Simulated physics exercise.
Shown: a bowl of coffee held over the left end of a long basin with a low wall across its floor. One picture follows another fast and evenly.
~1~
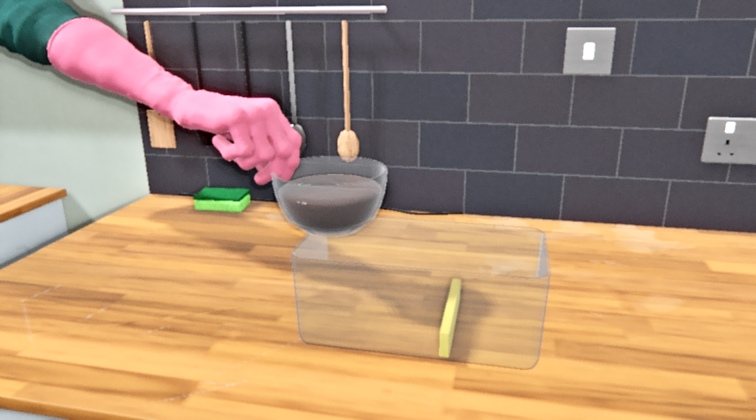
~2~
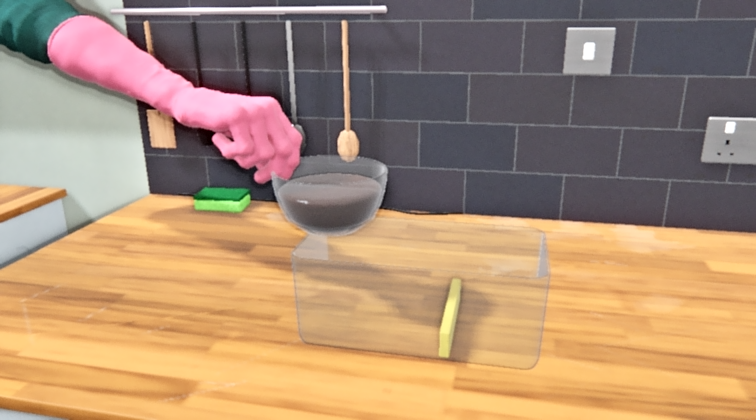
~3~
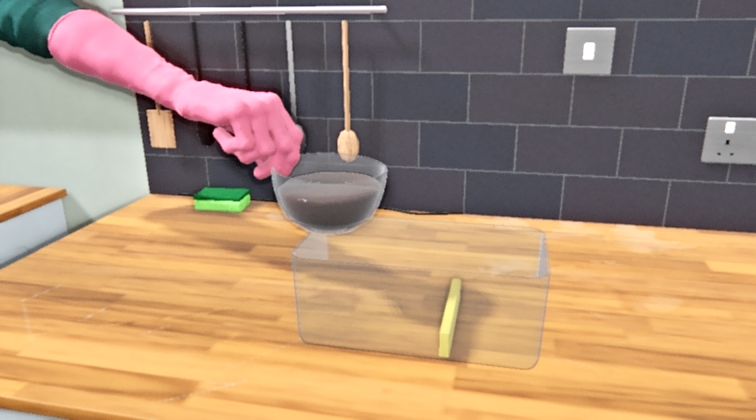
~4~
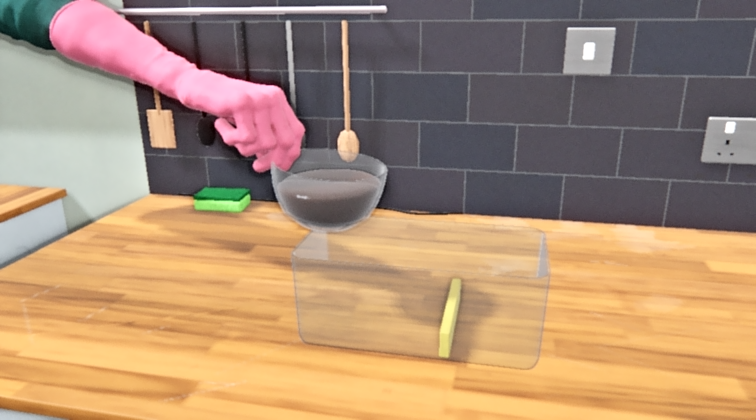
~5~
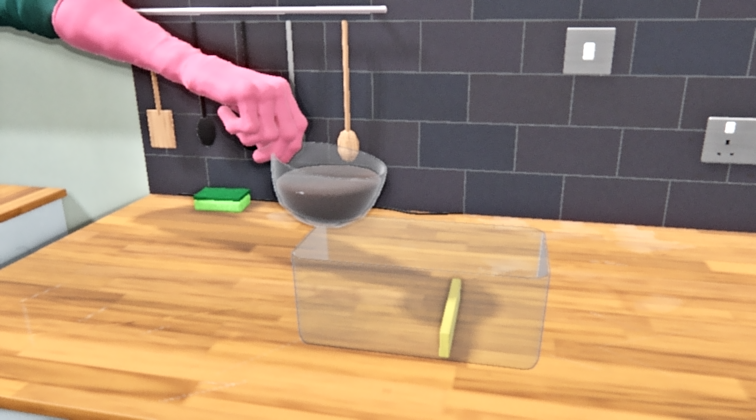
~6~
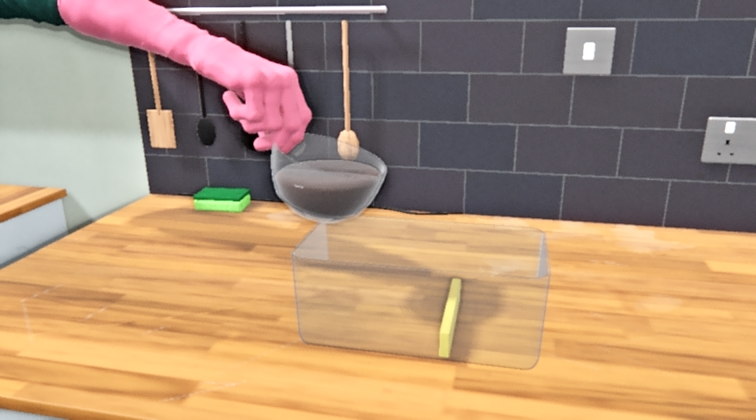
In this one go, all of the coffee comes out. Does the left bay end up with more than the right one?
No - the bigger share just pools up in the right section, I think.
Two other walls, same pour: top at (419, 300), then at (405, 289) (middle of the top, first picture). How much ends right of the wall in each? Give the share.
90 % then 95 %, approximately.
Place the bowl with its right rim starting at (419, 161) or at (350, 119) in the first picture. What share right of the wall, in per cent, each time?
In order: Close to 80 and 35 percent.
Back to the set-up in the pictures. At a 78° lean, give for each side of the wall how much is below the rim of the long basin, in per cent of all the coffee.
Roughly 15 % on the left side and 0 % on the right side.
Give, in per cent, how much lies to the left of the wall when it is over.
25 %.
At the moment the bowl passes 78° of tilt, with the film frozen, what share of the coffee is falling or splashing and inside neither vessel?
Close to 40 per cent.
A moment on, the tilt is 78° and 46 per cent is still to pour, 16 is left of the wall and 0 right of it.
Next, the tilt is 115° and 0 per cent is still to pour, 23 is left of the wall and 70 right of it.
Then the tilt is 122° and 0 per cent is still to pour, 27 is left of the wall and 72 right of it.
Later the tilt is 122° and 0 per cent is still to pour, 27 is left of the wall and 72 right of it.
Finally, 27 per cent lies left of the wall, 72 right of it and 1 outside.
